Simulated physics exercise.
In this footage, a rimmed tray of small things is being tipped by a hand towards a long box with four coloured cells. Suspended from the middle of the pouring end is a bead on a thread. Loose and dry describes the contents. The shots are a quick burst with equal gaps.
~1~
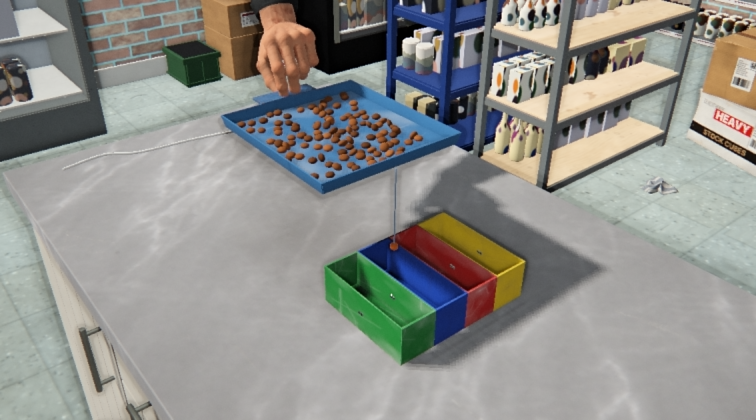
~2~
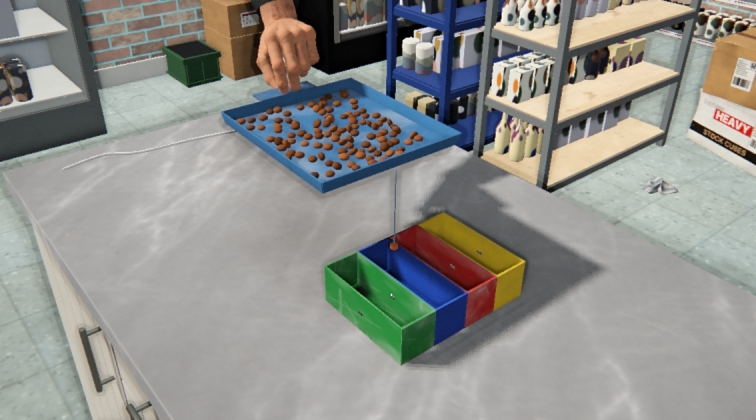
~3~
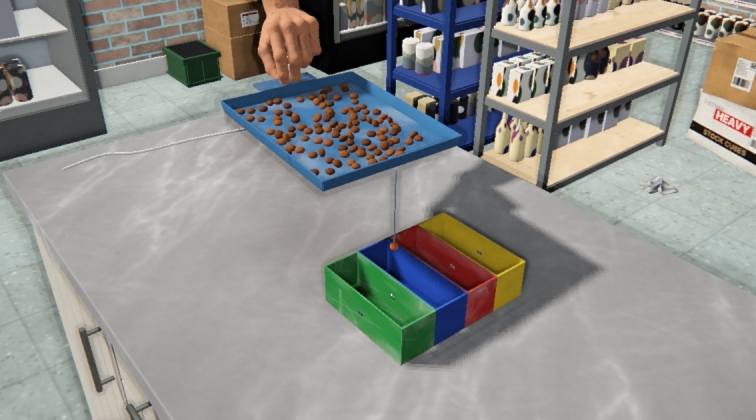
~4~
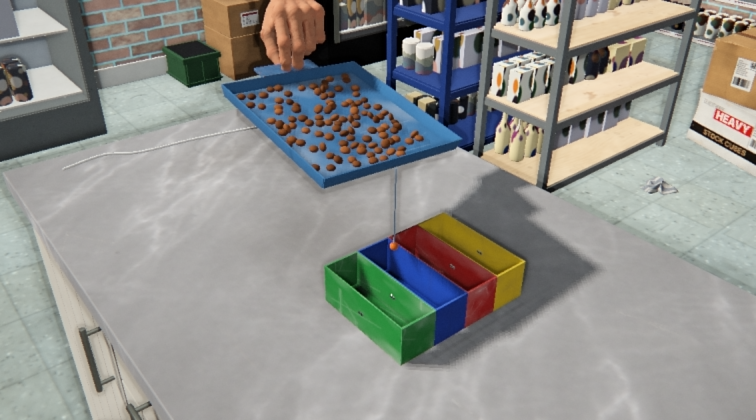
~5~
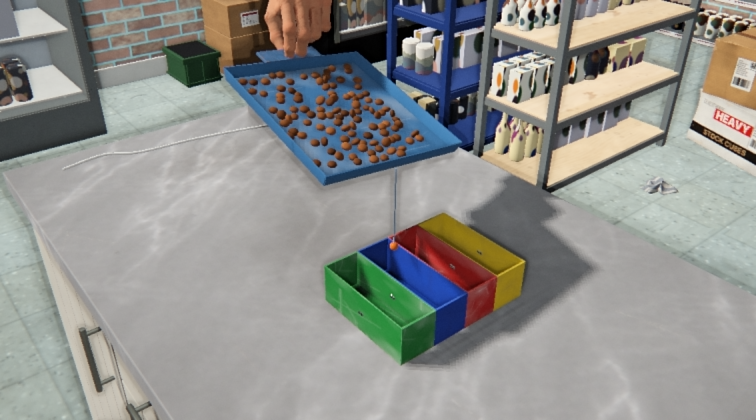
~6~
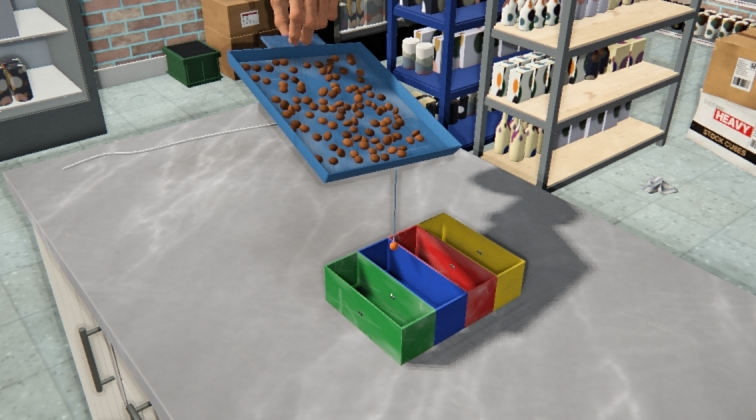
Storeroom worktop, a hand gradually tilting a blue tray of small brown pieces above a box with green, blue, red and yellow cells.
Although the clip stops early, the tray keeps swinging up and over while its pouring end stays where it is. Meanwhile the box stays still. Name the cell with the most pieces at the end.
Yellow.
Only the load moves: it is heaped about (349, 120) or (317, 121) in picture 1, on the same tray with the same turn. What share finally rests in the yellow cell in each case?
In order, about 60 and 60 in a hundred.
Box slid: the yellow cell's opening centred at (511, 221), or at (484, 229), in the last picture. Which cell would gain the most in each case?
So the first one goes to the blue cell and the second to red.
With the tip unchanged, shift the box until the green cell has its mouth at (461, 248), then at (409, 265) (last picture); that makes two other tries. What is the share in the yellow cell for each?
0 and 0 in a hundred.
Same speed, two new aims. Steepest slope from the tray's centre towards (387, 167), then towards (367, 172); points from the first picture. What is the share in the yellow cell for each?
Around 10 per cent first, around 0 per cent next.
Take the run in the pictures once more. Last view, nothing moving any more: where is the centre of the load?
Centre at rest, last view: Approx. (458, 271).
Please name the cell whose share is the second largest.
Next after the leader comes the cell in red.
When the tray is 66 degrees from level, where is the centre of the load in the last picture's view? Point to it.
Near (426, 149).
Soon, tray tipped steeply; nearly all on the tray; a small part falling or outside the box.
A while on, tray tipped past a quarter turn; a small part on the tray; about half in the yellow cell; about a quarter in the red cell; a small part in the blue cell; a small part falling or outside the box.
Towards the end, tray tipped past a quarter turn; about two thirds in the yellow cell; about a quarter in the red cell; a small part in the blue cell; a stray few falling or outside the box.
Finally, tray tipped past a quarter turn; about two thirds in the yellow cell; about a quarter in the red cell; a small part in the blue cell; none in the green cell; a stray few outside the box.
